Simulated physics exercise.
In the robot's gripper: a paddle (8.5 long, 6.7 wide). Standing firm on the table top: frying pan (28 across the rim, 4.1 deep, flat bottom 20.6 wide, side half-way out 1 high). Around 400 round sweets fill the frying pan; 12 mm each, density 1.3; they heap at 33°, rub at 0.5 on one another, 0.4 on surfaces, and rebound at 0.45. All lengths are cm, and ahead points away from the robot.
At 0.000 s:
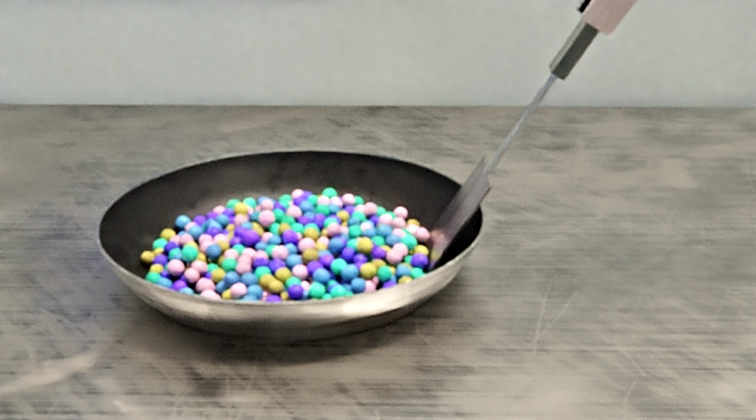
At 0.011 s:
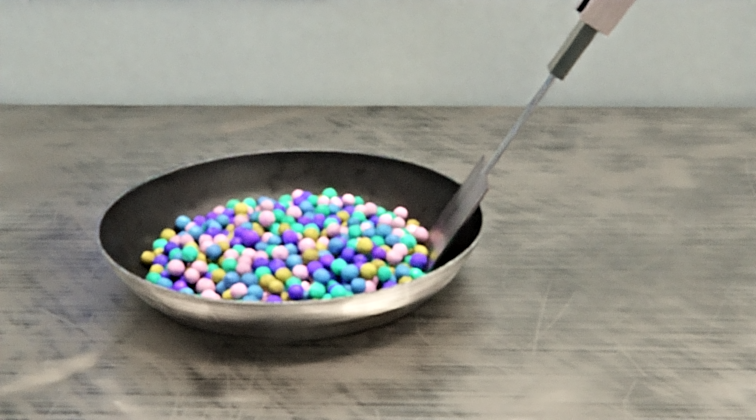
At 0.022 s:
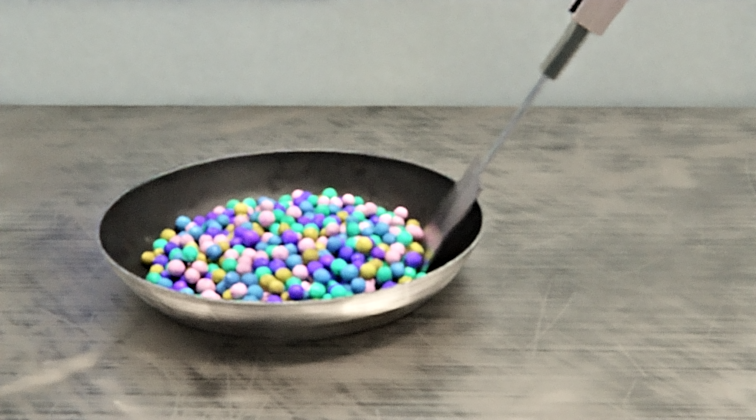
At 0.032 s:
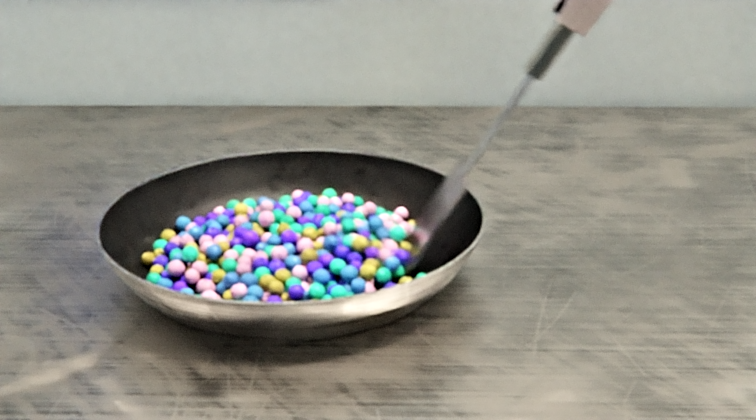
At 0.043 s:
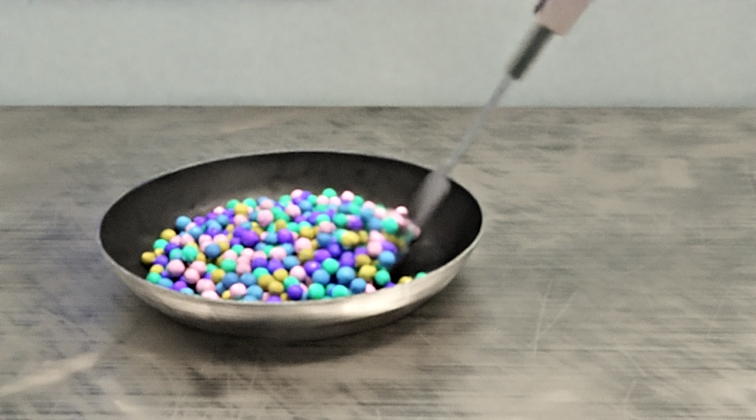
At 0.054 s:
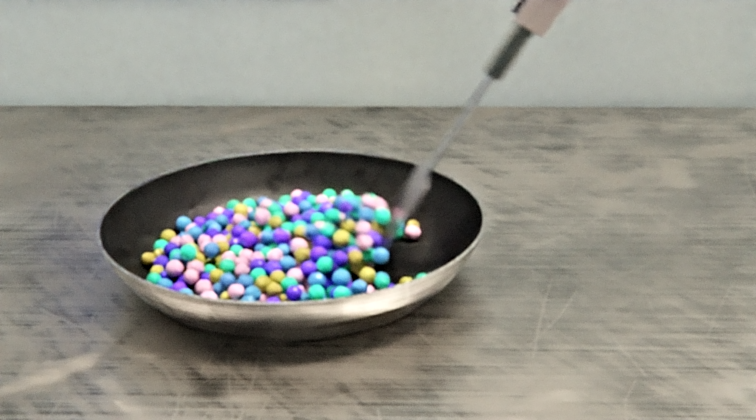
A dark frying pan with a pale metal outside, heaped with small round sweets in purple, pink, teal, blue and mustard, sits left of centre on a scratched grey-brown table, seen from slightly above against a pale wall. A grey paddle on a thin rod, its pinkish holder at upper right, slants into the pan's right side. It sweeps leftward, pushing nearby sweets, while the camera stays still.
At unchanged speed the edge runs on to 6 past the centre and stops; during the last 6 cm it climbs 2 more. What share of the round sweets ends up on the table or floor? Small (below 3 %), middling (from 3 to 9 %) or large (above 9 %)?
A large share, above 9 %, ends on the table or floor.
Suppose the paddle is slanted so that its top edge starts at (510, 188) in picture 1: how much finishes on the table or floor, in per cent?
Some 15 per cent.
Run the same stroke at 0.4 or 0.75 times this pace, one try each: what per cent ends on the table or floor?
Some 0 and 5 per cent.
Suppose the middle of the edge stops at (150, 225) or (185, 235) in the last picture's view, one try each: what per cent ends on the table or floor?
Some 25 and 15 per cent.
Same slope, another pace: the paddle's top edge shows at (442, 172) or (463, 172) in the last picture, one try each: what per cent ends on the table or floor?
About 5 and 0 per cent.
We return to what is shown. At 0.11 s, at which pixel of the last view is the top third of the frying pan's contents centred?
Near (271, 226).
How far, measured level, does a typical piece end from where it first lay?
About 3 cm.
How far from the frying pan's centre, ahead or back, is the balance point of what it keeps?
About 4.0 cm ahead.
After 0.08 s, sloping 58°, highest piece 8 above the table; 397 in the frying pan.
After 0.11 s, sloping 58°, highest piece 10 above the table; 396 in the frying pan, 1 on the blade or in flight.
After 0.32 s, sloping 58°, highest piece 6 above the table; 346 in the frying pan, 49 on the table or floor, 2 on the blade or in flight.
After 1.37 s, sloping 58°, highest piece 4 above the table; 346 in the frying pan, 51 on the table or floor.
In the end, 346 in the frying pan, 51 on the table or floor. That is 13 % on the table or floor.
